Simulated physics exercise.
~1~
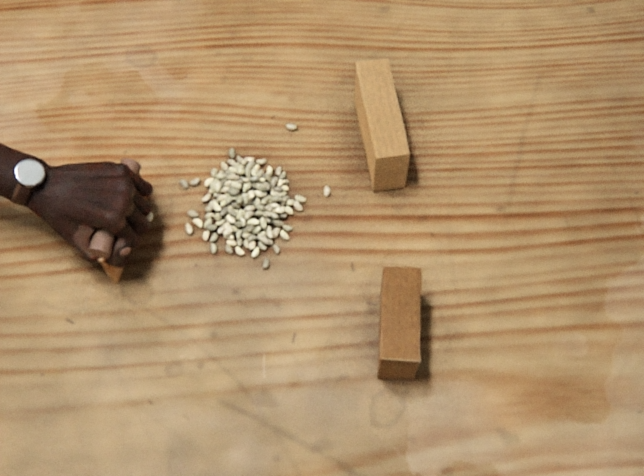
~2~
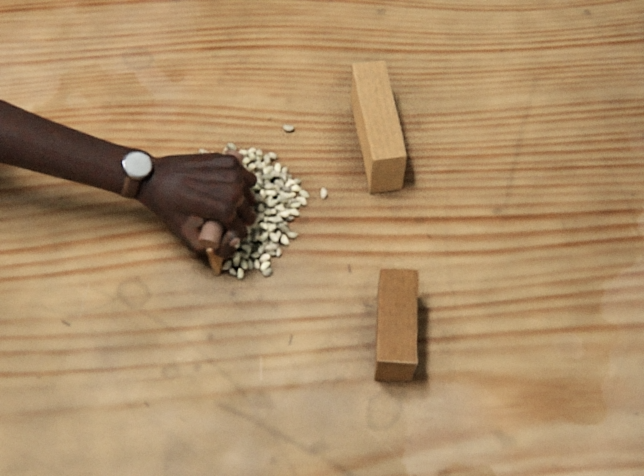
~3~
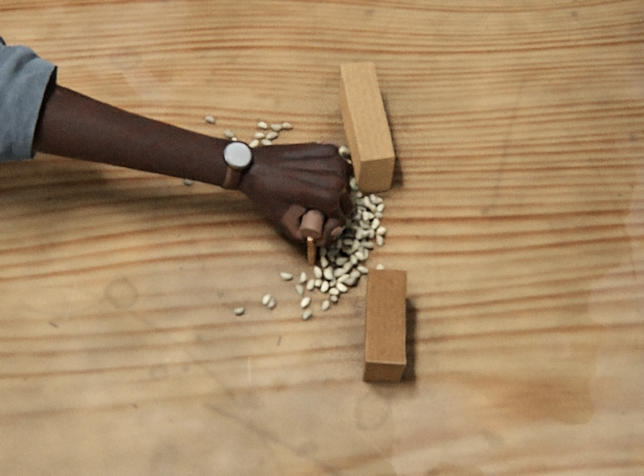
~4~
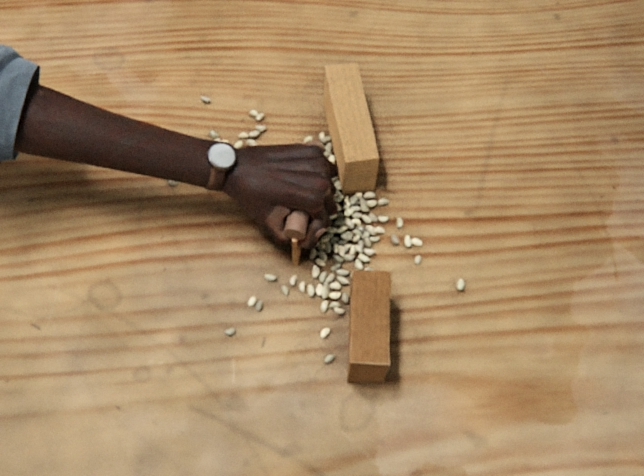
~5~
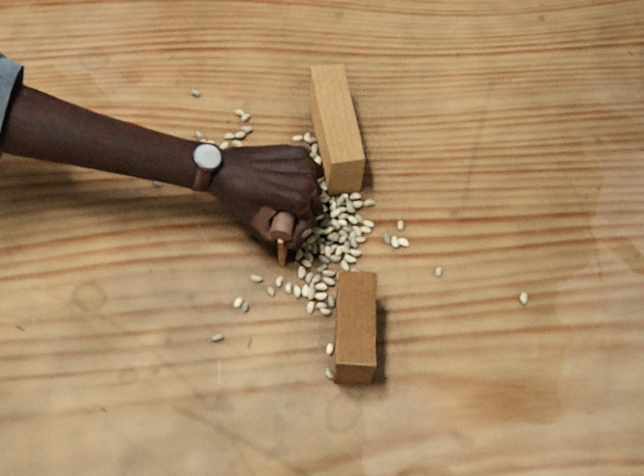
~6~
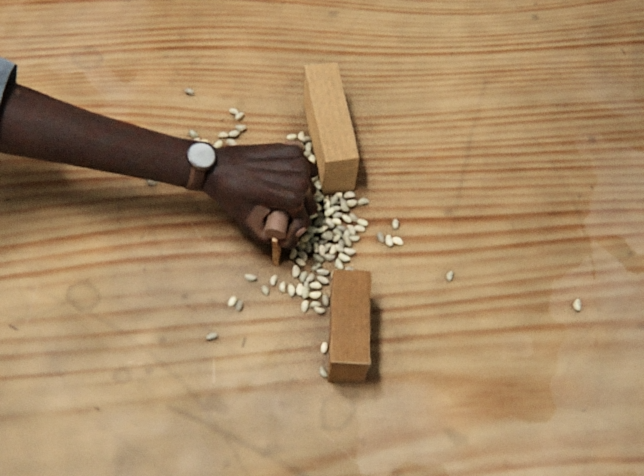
Hand with a small scraper pushing white beans rightward against two wooden blocks, most piling up before them, some spilling through the gap.
